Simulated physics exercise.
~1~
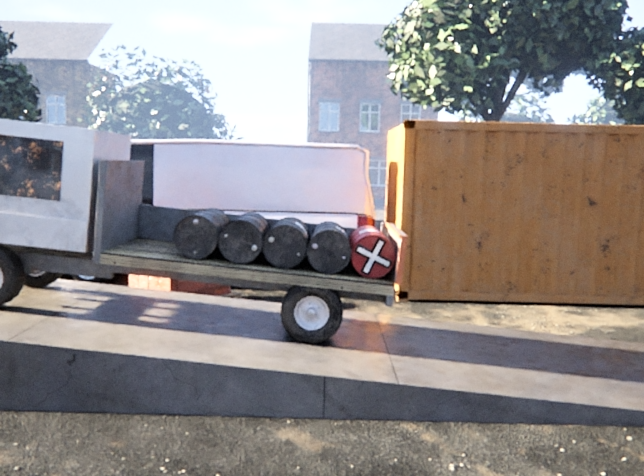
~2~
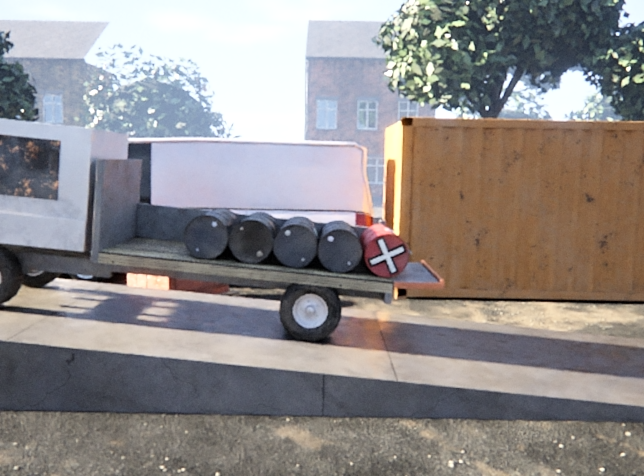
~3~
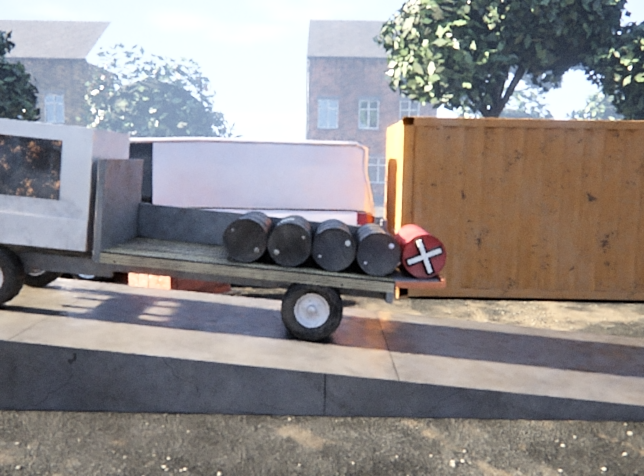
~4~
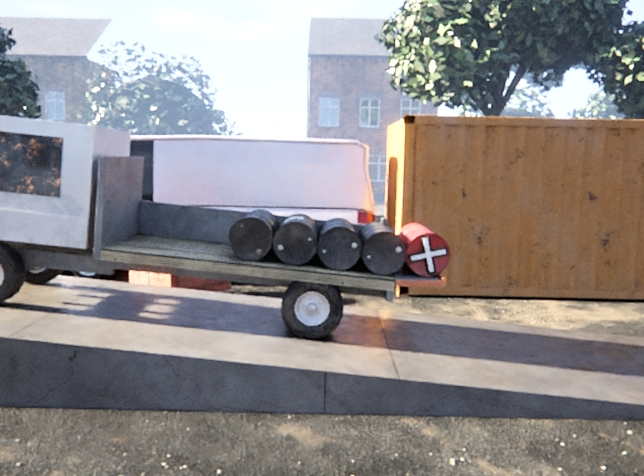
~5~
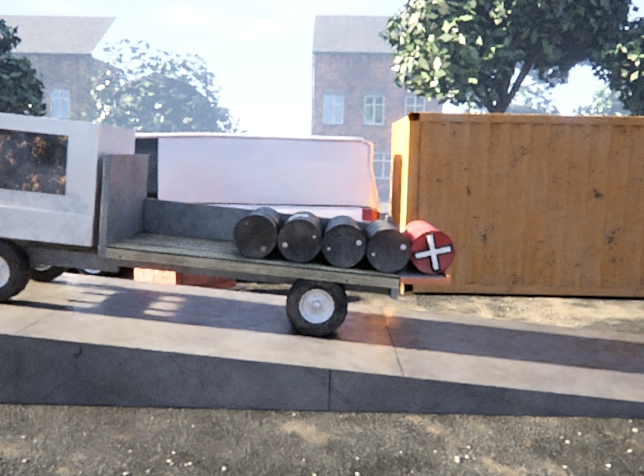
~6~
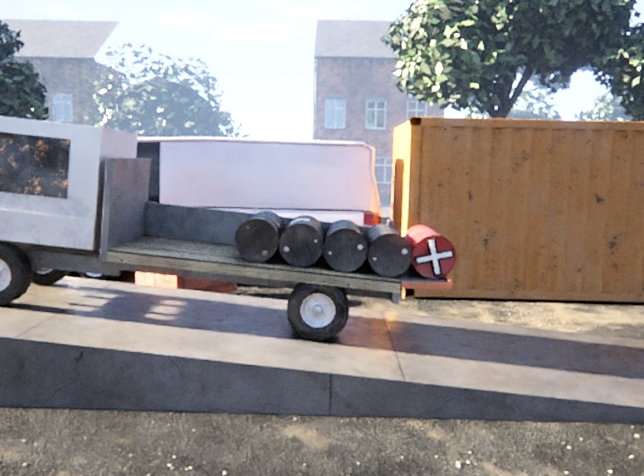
On a sloping ramp, five drums roll right as a truck's tailgate drops, stopping aboard.
